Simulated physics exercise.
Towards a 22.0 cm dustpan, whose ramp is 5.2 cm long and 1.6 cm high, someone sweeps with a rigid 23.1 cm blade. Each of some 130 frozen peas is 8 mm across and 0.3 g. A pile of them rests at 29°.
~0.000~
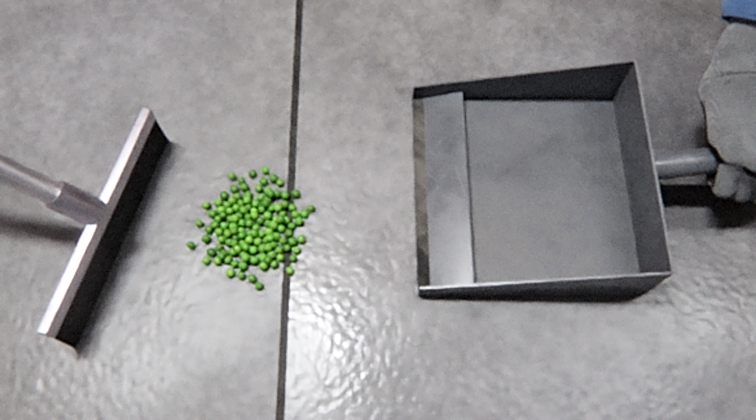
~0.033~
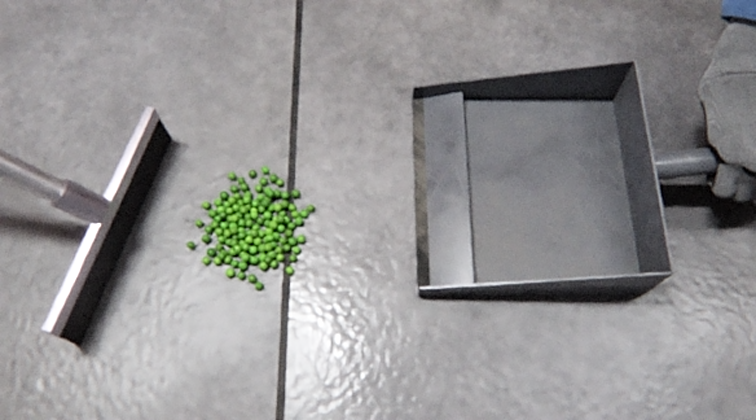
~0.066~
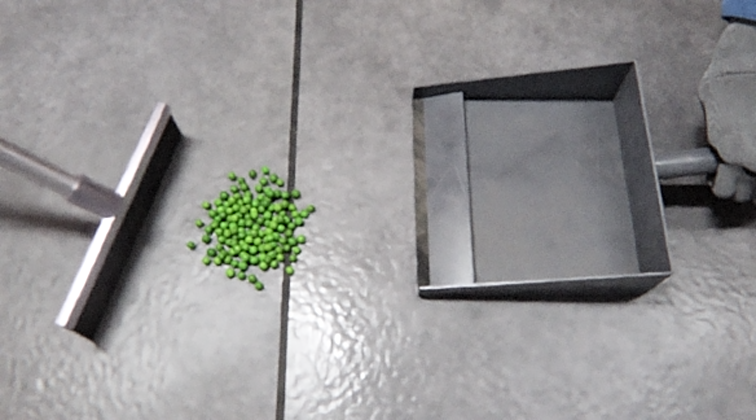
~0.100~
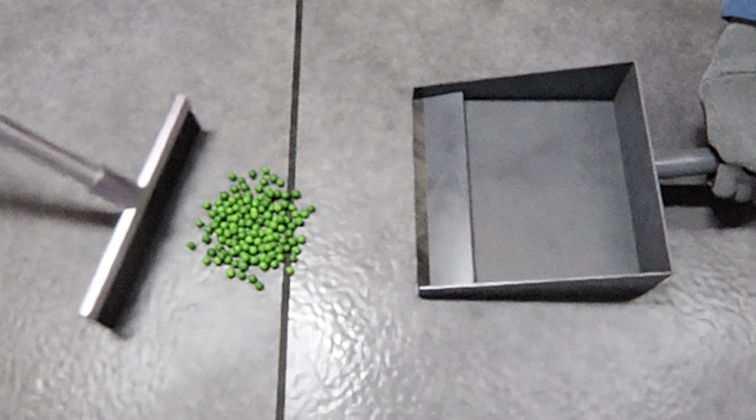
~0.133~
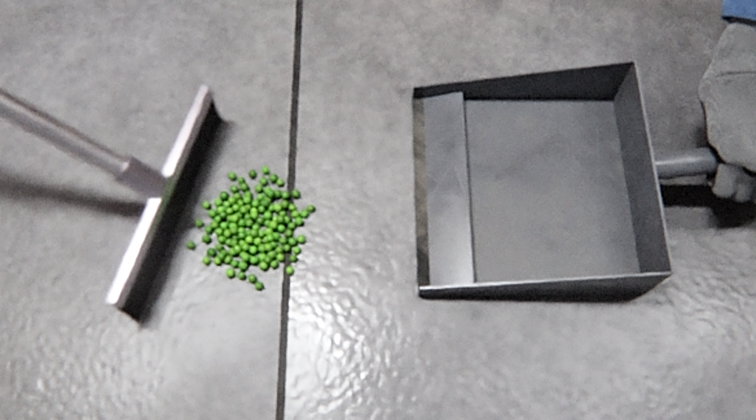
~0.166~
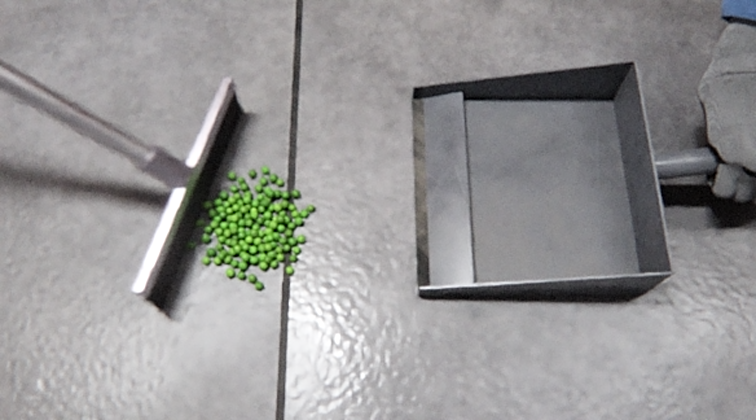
A flat-bladed sweeping tool slid rightward across the gray tiles until its edge was right beside a pile of green peas, which stayed still while a gloved hand held a dustpan on the right.
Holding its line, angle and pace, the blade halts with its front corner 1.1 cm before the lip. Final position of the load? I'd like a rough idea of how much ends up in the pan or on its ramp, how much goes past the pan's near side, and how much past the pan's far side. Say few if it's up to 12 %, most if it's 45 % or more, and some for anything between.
Here is my call: Pan few, near side some, far side few.
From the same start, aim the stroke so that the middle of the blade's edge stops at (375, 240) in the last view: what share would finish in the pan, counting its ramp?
Close to 20 in a hundred.
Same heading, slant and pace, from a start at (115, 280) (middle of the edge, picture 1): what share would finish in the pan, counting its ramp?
Estimate: ~ 10 %.
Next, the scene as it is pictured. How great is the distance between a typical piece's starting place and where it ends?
I'd say near 14 cm.
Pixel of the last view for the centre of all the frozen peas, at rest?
After settling, the middle sits near (402, 224).
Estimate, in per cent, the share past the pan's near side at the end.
Share at rest: Approx. 20 per cent.
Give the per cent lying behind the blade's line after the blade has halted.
Something like 10 per cent, roughly.
Then, at 0.31 s, middle of the blade 12 cm from the lip; 0 % over the lip, far side 0 %, near side 5 %.
Then, at 0.40 s, middle of the blade 6 cm from the lip; 0 % over the lip, far side 0 %, near side 10 %.
Then, at 0.63 s, middle of the blade 4 cm from the lip; 15 % over the lip, far side 0 %, near side 20 %.
By 1.2 s all is still; pan 5 %, near side 20 %, far side 0 %, in front of the lip or behind the blade 75 %.
